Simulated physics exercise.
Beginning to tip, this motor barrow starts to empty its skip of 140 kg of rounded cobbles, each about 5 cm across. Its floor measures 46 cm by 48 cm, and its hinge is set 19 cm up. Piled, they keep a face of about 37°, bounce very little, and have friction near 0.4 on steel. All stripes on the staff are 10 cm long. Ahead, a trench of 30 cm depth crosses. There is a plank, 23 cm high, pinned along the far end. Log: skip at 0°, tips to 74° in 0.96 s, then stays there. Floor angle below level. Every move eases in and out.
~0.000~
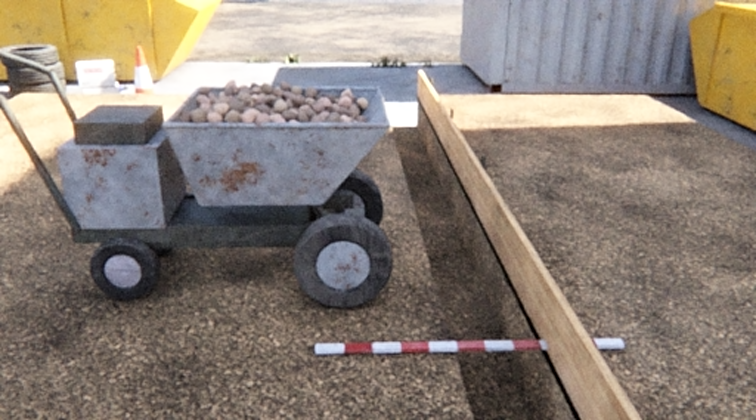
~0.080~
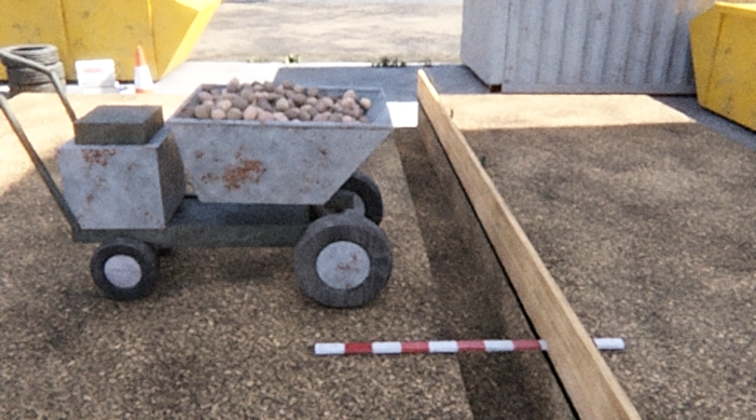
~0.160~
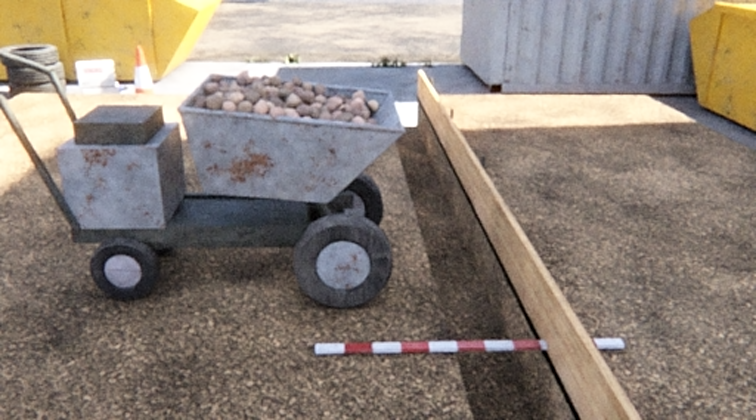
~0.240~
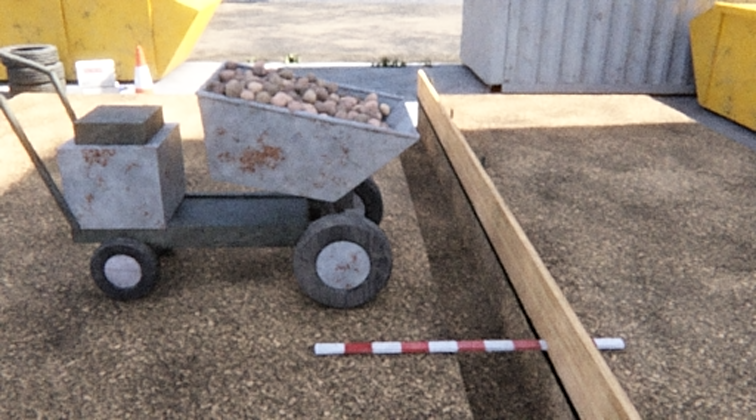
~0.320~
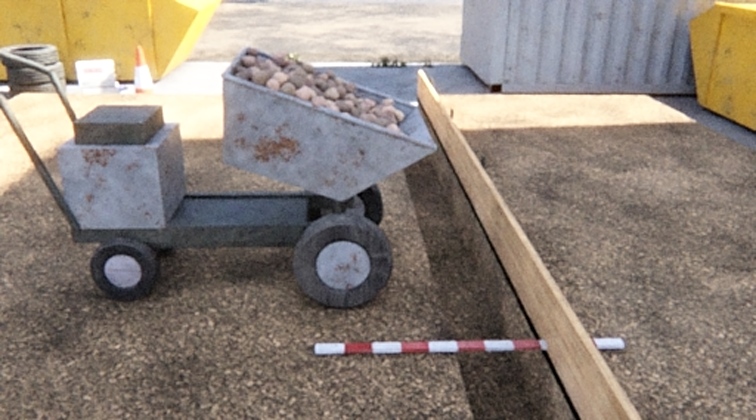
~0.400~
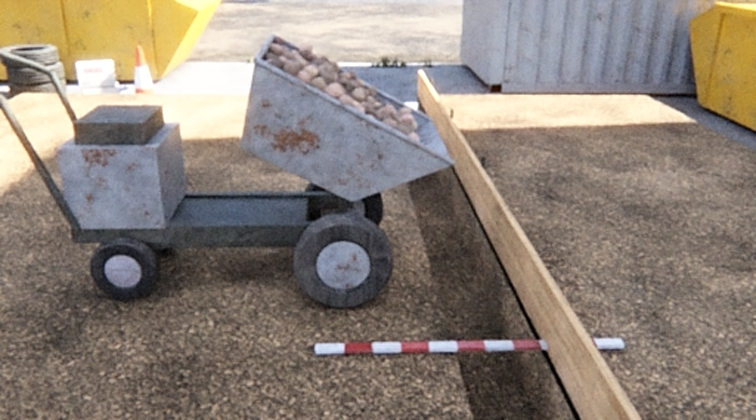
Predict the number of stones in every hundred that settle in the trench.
Close to 71 in a hundred.
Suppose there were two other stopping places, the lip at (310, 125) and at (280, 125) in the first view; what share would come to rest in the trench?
It comes to about 100 and 80 in a hundred.
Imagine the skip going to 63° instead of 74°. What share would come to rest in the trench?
I'd guess some 55 in a hundred.
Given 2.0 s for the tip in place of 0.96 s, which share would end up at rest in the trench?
My guess is near 80 percent.
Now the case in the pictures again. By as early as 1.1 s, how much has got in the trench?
About 20%.
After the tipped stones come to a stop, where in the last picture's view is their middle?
Their centre sits close to (486, 304).
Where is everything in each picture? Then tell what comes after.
The first picture shows lip at (390, 126), floor tilted 0°, highest stones at (254, 92).
In the second picture, the skip is at 1°, its lip at (393, 127); the top of the load is at (256, 90); the stones move at 0.3 m/s on average.
In the third picture, the skip is at 6°, its lip at (404, 131); the top of the load is at (243, 85); the stones move at 0.6 m/s on average.
The fourth picture shows lip at (419, 138), floor tilted 12°, highest stones at (248, 74); the stones move at 0.8 m/s on average.
In the fifth picture, the skip is at 19°, its lip at (436, 149); the top of the load is at (262, 63); the stones move at 0.9 m/s on average.
In the sixth picture, the skip is at 28°, its lip at (453, 163); the top of the load is at (286, 52); the stones move at 1.0 m/s on average.
After 0.7 s the floor is at 62°; 100 % in the skip; the foremost stones are at (483, 195).
After 1.1 s the floor is at 74°; 65 % in the skip, 20 % in the trench, 14 % past the trench; the foremost stones are at (597, 251).
After 1.4 s the floor is at 74°; 36 % in the skip, 37 % in the trench, 27 % past the trench; the foremost stones are at (712, 266).
After 3.4 s the floor is at 74°; 0 % in the skip, 71 % in the trench, 29 % past the trench; the foremost stones are past the picture's edge.
